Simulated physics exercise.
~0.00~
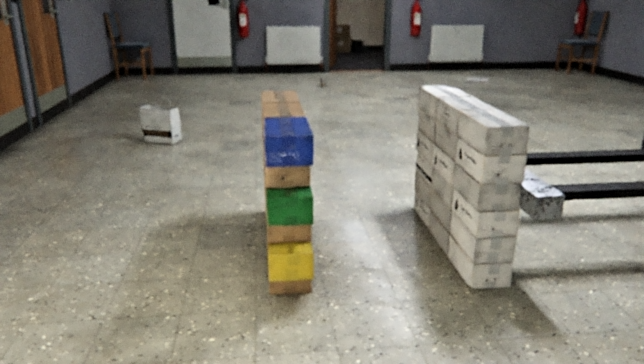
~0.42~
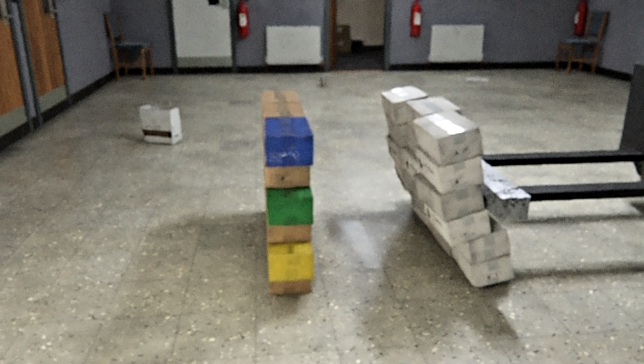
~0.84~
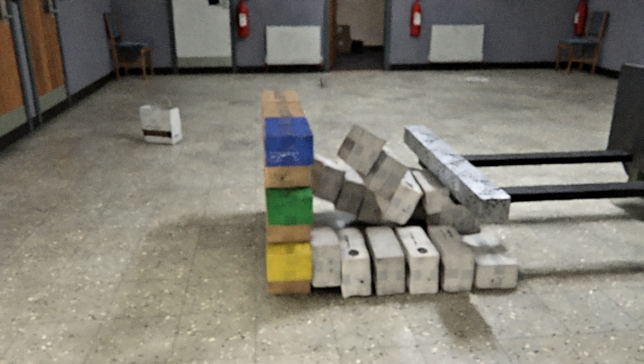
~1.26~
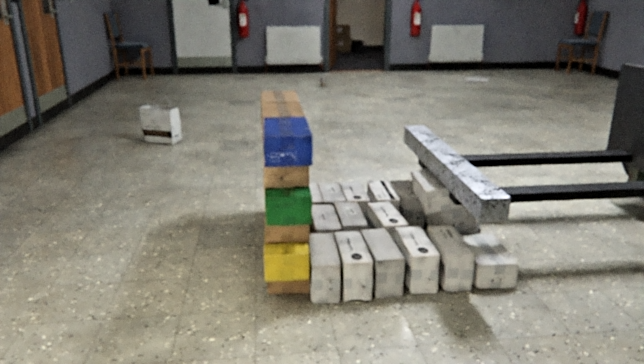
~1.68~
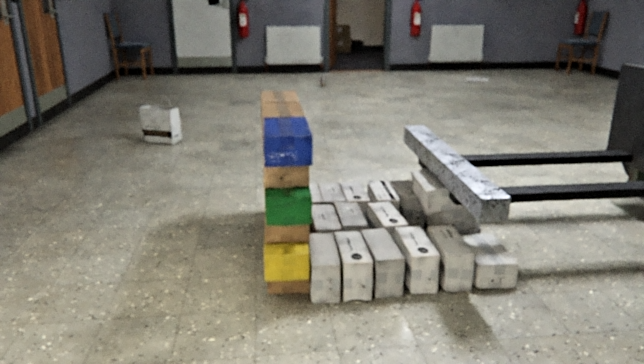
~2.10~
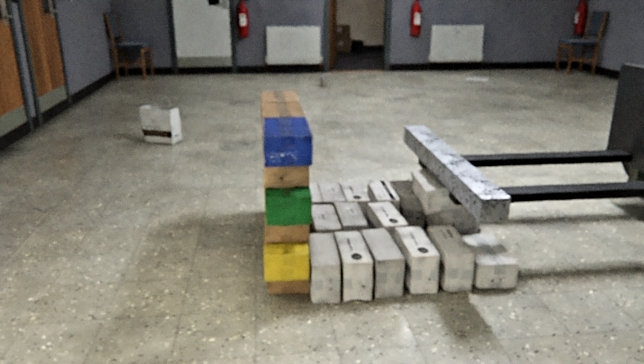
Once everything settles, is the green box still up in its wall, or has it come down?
The green box is still up, in its place between the blue and yellow boxes.
